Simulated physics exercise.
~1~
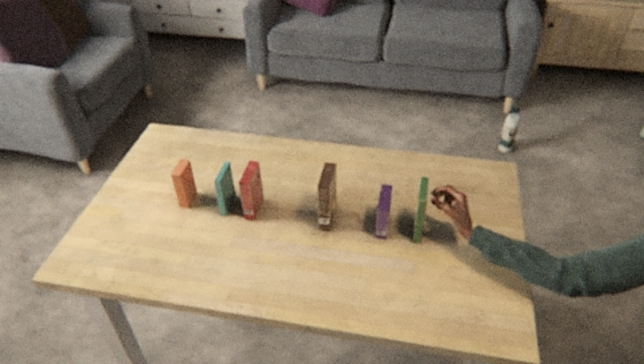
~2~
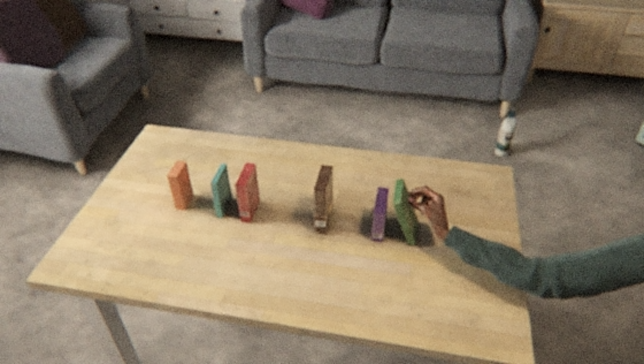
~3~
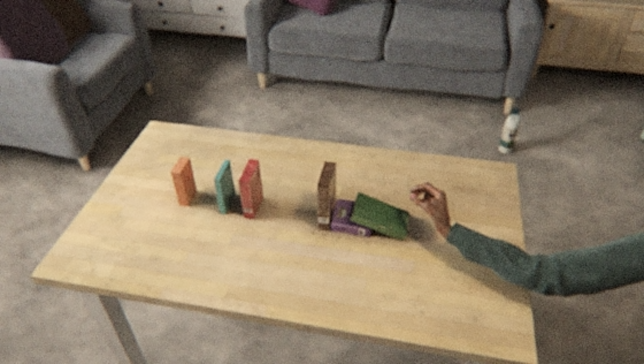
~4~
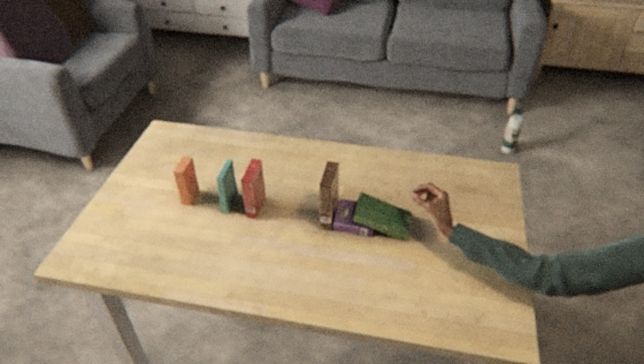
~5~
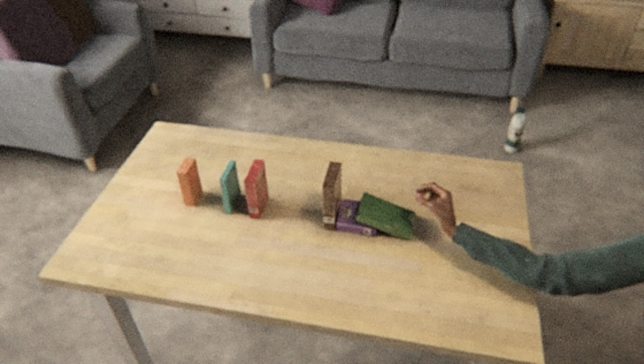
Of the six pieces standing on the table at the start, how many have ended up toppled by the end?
Two of them are down at the end, the green board and the purple packet.
